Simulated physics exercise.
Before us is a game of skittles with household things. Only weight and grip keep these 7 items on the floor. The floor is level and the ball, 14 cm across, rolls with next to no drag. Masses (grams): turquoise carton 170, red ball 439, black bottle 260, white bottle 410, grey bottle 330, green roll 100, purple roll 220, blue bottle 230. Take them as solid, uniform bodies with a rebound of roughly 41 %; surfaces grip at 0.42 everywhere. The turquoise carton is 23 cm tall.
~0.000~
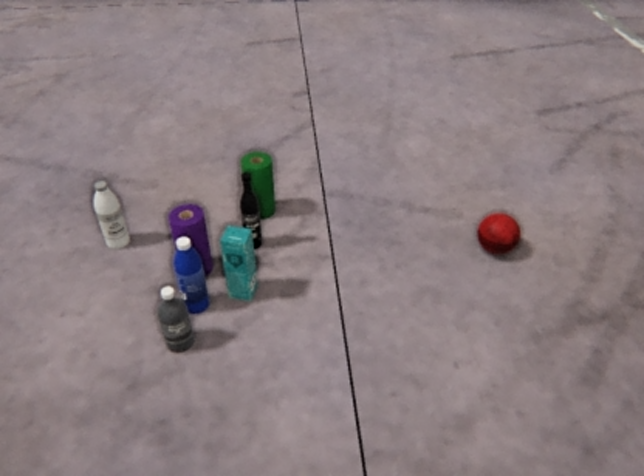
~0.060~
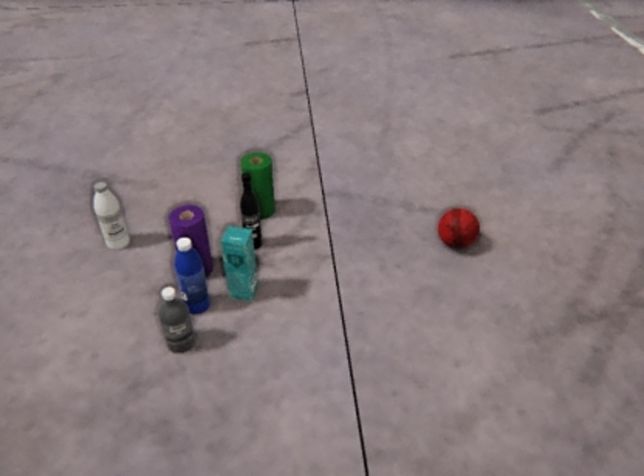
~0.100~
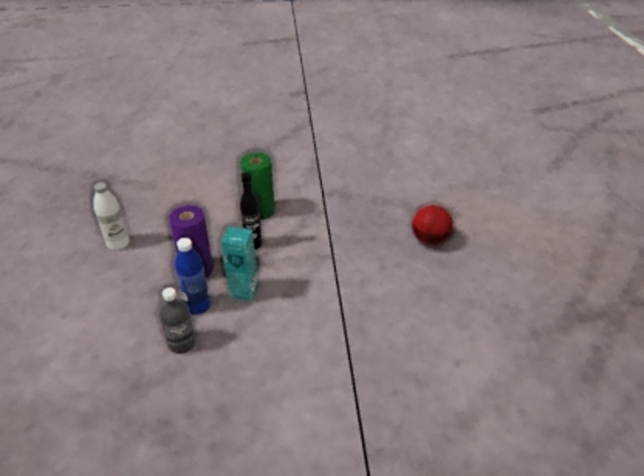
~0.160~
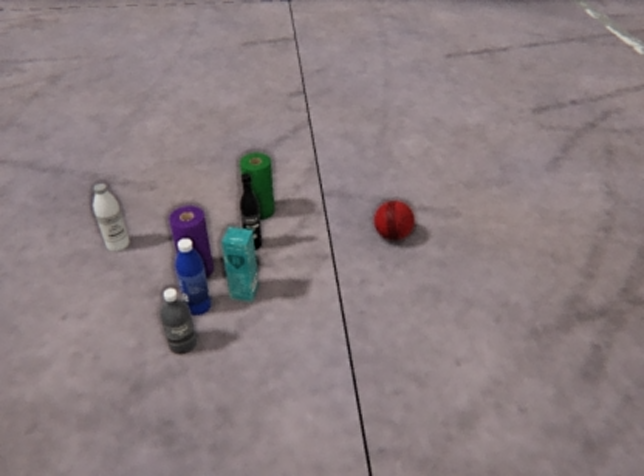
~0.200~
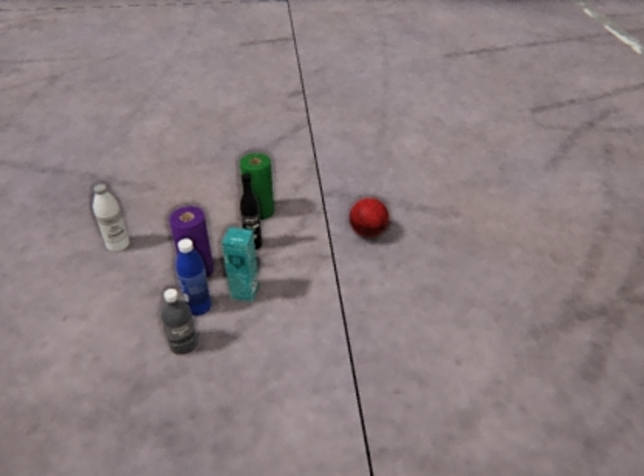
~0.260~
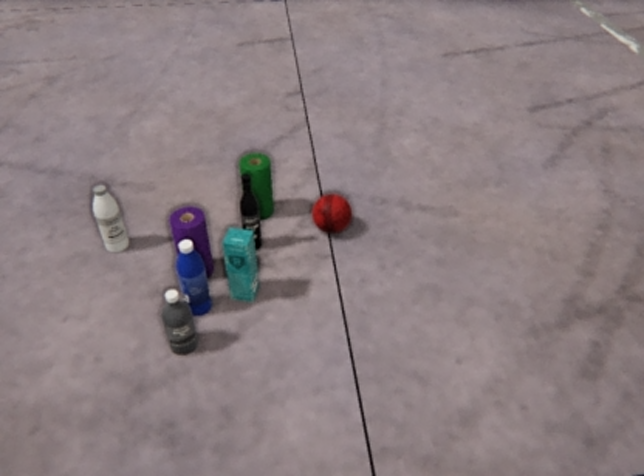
A grey concrete floor, crossed by a thin dark line and marked with faint scuffs, is seen from above at an angle. On the left stand green and purple rolls, a turquoise carton, and black, white, blue and grey bottles, with a red ball to the right. The ball rolls steadily leftward across the floor to the dark line, near the green roll, while the group stays standing and the view shifts very slightly.
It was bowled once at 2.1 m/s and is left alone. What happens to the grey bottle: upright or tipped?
The grey bottle stays upright.
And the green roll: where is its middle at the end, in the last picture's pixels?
Near (160, 138).
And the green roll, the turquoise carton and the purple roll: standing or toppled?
The green roll falls over; the turquoise carton keeps standing; the purple roll keeps standing.
Around 0.76 s, 137 cm rolled; red ball near (94, 208); green roll on its side.
Around 1.66 s, green roll on its side.
Finally (2.5 s), on their side or leaning hard on the floor, green roll; the other 6 still in place (within 8 cm). Final places as that camera would see them, grey bottle near (178, 320).
